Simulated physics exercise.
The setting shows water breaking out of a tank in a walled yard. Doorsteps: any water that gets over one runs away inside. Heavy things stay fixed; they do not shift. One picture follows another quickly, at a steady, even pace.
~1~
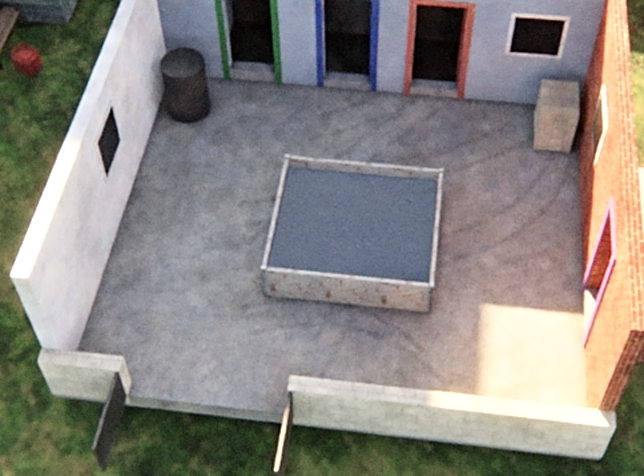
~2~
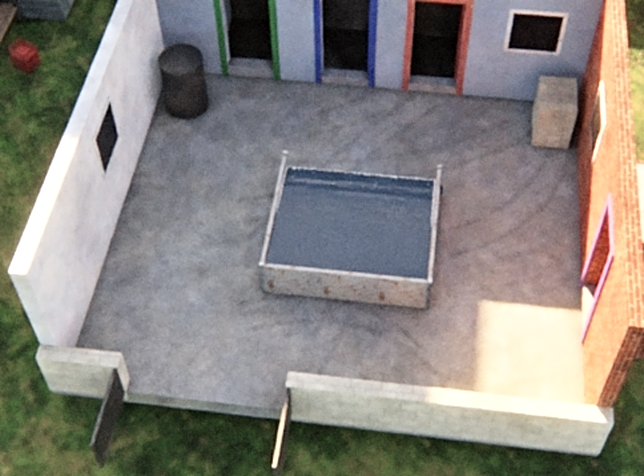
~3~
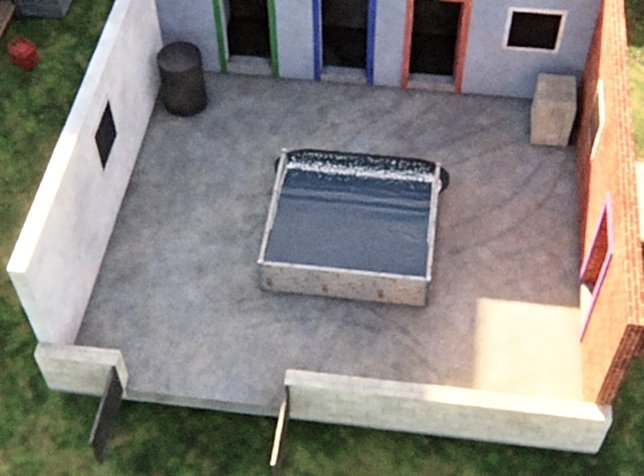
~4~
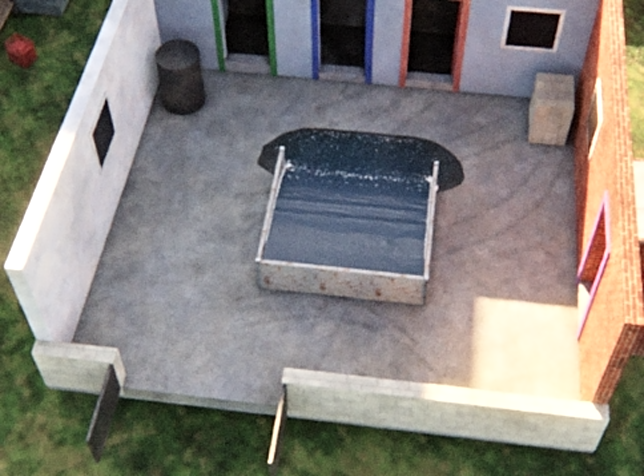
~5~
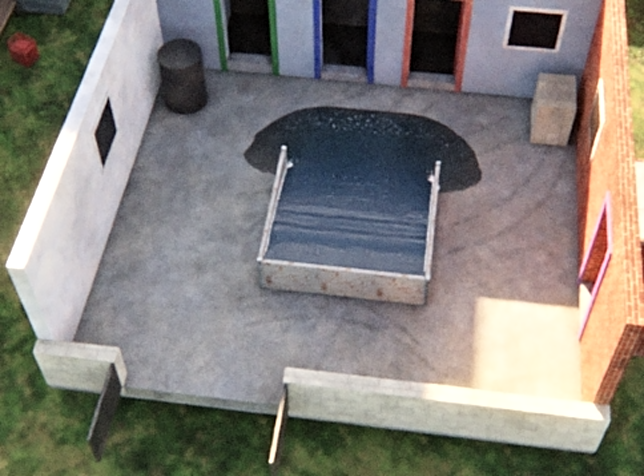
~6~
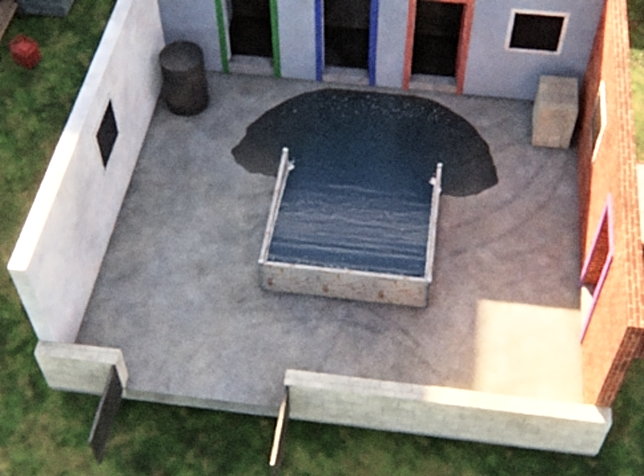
In a walled yard, water pours from the tank's far side and spreads across the ground.
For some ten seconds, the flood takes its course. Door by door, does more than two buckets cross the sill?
The blue door ends up over two buckets, the purple door ends up within two buckets, the red door ends up over two buckets, the green door ends up within two buckets.
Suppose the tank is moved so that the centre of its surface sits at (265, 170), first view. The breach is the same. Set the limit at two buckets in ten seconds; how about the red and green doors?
I'd say the red door doesn't reach it but the green door crosses the line.
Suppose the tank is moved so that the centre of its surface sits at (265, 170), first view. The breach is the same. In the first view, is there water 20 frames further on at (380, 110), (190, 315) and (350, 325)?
In order: Submerged, untouched, untouched.
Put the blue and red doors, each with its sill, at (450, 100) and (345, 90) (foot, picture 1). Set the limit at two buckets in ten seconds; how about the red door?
In that case red gets flooded.
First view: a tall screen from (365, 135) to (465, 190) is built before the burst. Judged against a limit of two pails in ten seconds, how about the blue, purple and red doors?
I reckon blue door goes past the mark; purple door falls below the mark; and red door falls below the mark.
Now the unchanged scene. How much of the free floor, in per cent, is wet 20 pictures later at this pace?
It should be close to 40 %.
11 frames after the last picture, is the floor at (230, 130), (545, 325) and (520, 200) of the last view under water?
In turn, the points end up soaked, high and dry and high and dry.
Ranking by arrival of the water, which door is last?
Answer - the one in purple.
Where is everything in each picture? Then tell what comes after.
The first frame shows still water in the tank at (356, 221).
In the second frame, water pours out on the tank's far side and has run to a hidden place.
In the third frame, the front is at a hidden place, out from the gap on the tank's far side.
In the fourth frame, water pours out on the tank's far side and has run to (270, 148).
In the fifth frame, the front is at (261, 137), out from the gap on the tank's far side.
In the sixth frame, water pours out on the tank's far side and has run to (305, 97).
A moment on, water covers 25 % of the floor; the blue door over two buckets in, the purple door not reached, the red door over two buckets in, the green door wet at the sill, nothing in.
Next, water covers 30 % of the floor; the blue door far over two buckets in, the purple door not reached, the red door far over two buckets in, the green door wet at the sill, nothing in.
Then, water covers 40 % of the floor; the blue door far over two buckets in, the purple door not reached, the red door far over two buckets in, the green door wet at the sill, nothing in.
Later, water covers 80 % of the floor; the blue door far over two buckets in, the purple door wet at the sill, nothing in, the red door far over two buckets in, the green door wet at the sill, nothing in.
In the end, water covers 95 % of the floor; the blue door far over two buckets in, the purple door wet at the sill, nothing in, the red door far over two buckets in, the green door wet at the sill, nothing in.
